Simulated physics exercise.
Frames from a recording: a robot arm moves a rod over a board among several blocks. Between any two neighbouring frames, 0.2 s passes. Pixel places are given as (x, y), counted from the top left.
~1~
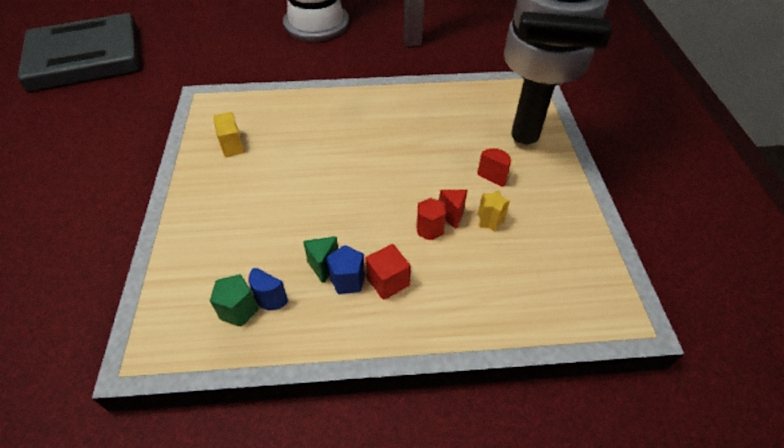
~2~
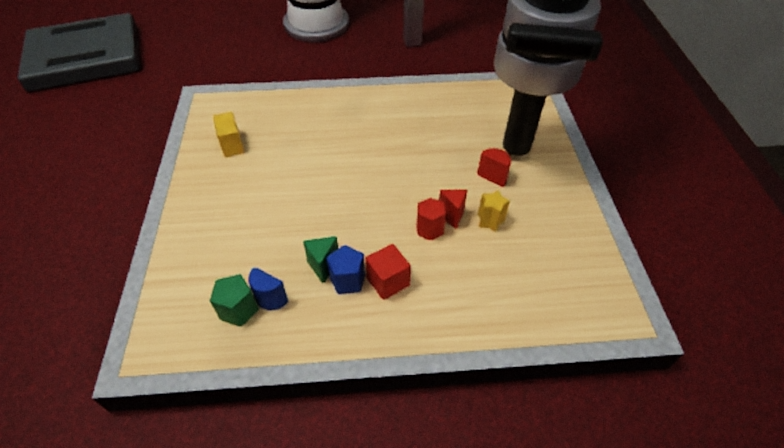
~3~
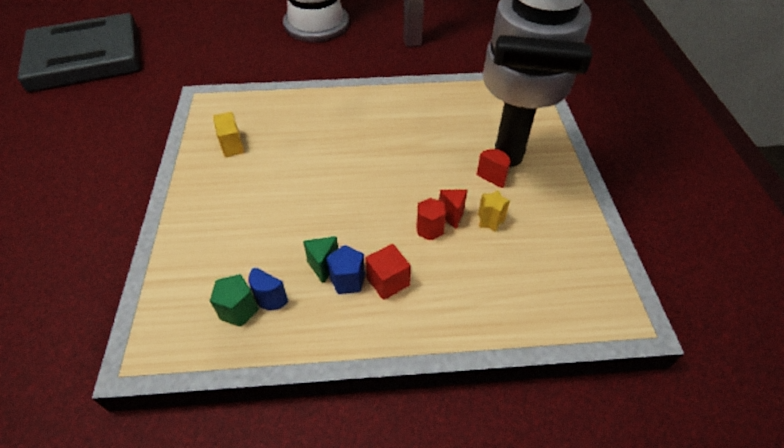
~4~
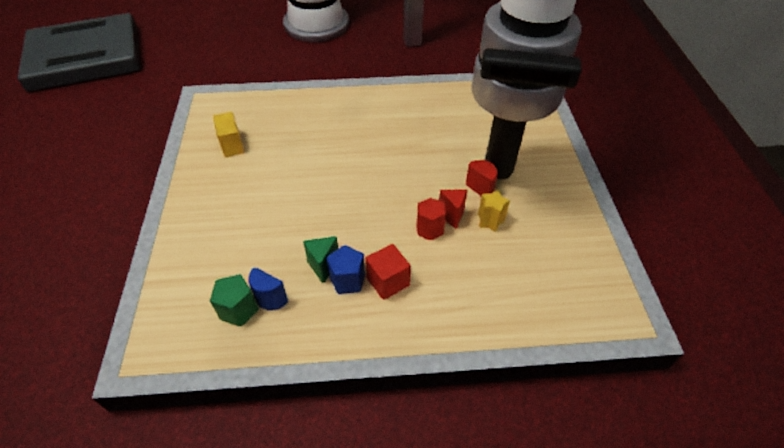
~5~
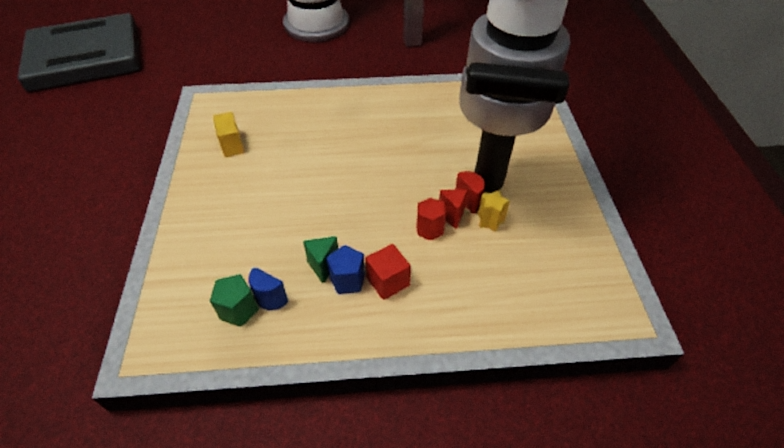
Robot arm lowering its black rod toward the viewer and left, nudging a red half-round block up beside a red three-sided block.
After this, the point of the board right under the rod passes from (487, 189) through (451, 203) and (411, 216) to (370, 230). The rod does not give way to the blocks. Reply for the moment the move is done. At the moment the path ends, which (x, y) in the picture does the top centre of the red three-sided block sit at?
Somewhere near (444, 224).
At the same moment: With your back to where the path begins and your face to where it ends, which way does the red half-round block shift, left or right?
Towards the left-hand side.
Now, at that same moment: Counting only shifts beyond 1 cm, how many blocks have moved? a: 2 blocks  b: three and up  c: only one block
My pick is b.
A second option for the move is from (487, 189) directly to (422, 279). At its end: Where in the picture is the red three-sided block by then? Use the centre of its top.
The top centre is at (383, 245).
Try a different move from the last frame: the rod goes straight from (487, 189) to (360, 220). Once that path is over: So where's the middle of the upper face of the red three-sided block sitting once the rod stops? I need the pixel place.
Its top middle will sit at (447, 215).
The first path, step by step. One third of the way, rod (452, 197); red hexagon (420, 218), turned 35° clockwise; red three-sided block (445, 215); red half-round block (446, 201), turned 60° anticlockwise.
Two thirds of the way, rod (411, 210); red hexagon (412, 230), turned 65° clockwise; red three-sided block (444, 224), turned 25° anticlockwise; red half-round block (434, 212), turned 85° anticlockwise.
At the end, rod (370, 223); red hexagon (412, 230), turned 65° clockwise; red three-sided block (444, 224), turned 25° anticlockwise; red half-round block (434, 212), turned 85° anticlockwise; yellow star block not moved.
